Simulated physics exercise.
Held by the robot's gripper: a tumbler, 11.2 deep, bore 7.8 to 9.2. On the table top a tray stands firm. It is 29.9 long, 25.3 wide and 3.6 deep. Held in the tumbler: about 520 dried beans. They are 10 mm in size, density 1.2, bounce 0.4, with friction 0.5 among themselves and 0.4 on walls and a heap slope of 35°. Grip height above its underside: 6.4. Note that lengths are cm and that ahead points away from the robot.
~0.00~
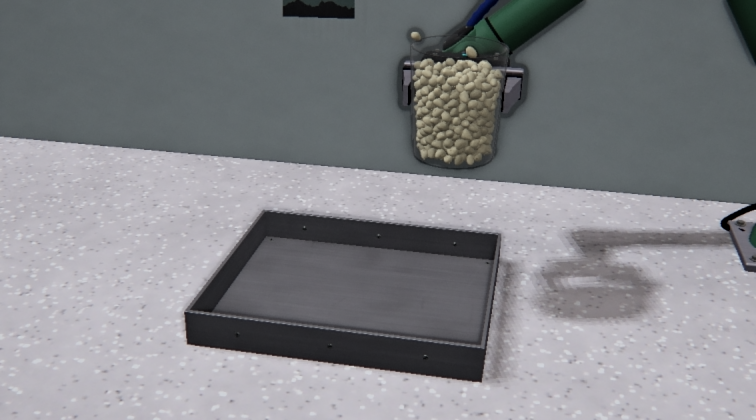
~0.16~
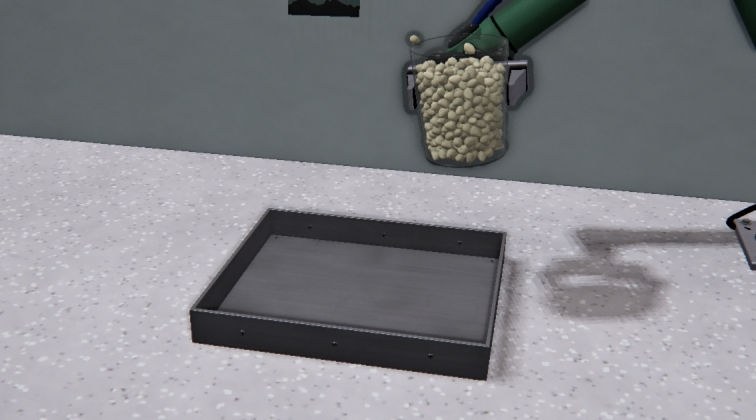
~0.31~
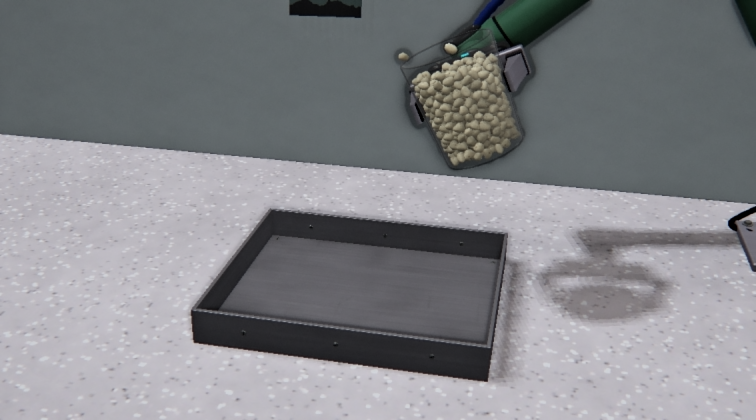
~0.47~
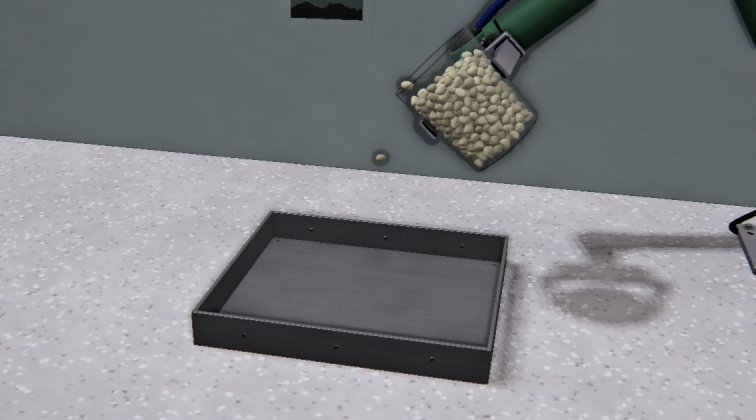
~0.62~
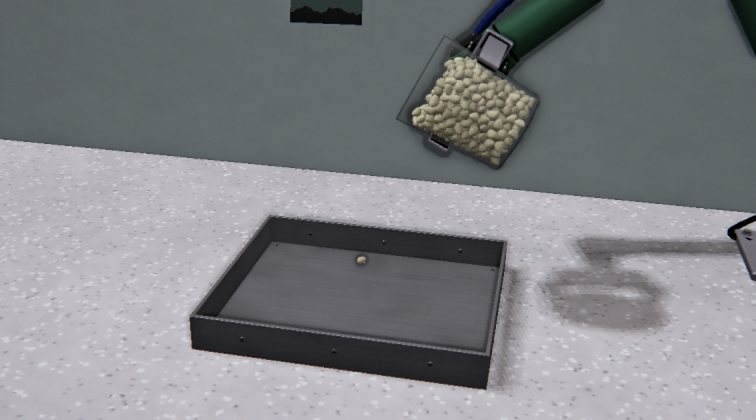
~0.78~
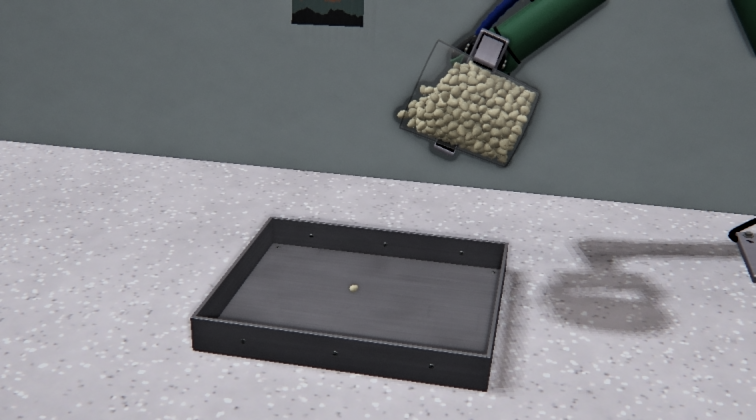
At first, a robot's gripper holds a clear tumbler full of pale dried beans nearly upright, above and behind an empty dark tray on a speckled table top. The arm tilts the tumbler steadily further over, and a single bean drops into the tray while the rest stay inside.
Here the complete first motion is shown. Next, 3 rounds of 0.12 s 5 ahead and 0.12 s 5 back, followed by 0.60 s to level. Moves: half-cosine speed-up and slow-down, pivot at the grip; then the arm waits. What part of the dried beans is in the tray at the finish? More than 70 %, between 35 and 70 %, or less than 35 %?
Between 35 and 70 %.
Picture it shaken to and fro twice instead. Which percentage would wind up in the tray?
About 45 per cent, then.
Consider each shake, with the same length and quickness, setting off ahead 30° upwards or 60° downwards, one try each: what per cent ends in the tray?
It comes to around 75 per cent on the first try and around 15 per cent on the second.
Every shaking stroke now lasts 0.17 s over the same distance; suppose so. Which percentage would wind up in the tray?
Around 30 percent.
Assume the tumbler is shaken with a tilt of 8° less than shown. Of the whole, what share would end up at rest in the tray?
About 40 %.
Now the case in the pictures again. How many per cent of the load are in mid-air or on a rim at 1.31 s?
Around 15 per cent of the load.
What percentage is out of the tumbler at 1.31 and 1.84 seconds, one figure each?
First it's 45 percent, and after that 55 percent.
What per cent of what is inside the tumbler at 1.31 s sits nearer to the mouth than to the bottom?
Estimate: Around 40 %.
After 1.31 s, tilted 70° forward, highest piece 26 above the table; 288 in the tumbler, 150 in the tray, 2 on the table or floor, 80 in flight or on a rim.
After 1.84 s, tilted 28° forward, highest piece 27 above the table; 293 in the tray, 225 in the tumbler, 2 on the table or floor.
After 2.30 s, level, highest piece 28 above the table; 293 in the tray, 225 in the tumbler, 2 on the table or floor.
After 3.35 s, level, highest piece 28 above the table; 293 in the tray, 225 in the tumbler, 2 on the table or floor.
At rest, 293 in the tray, 225 in the tumbler, 2 on the table or floor. That is 56 % in the tray.
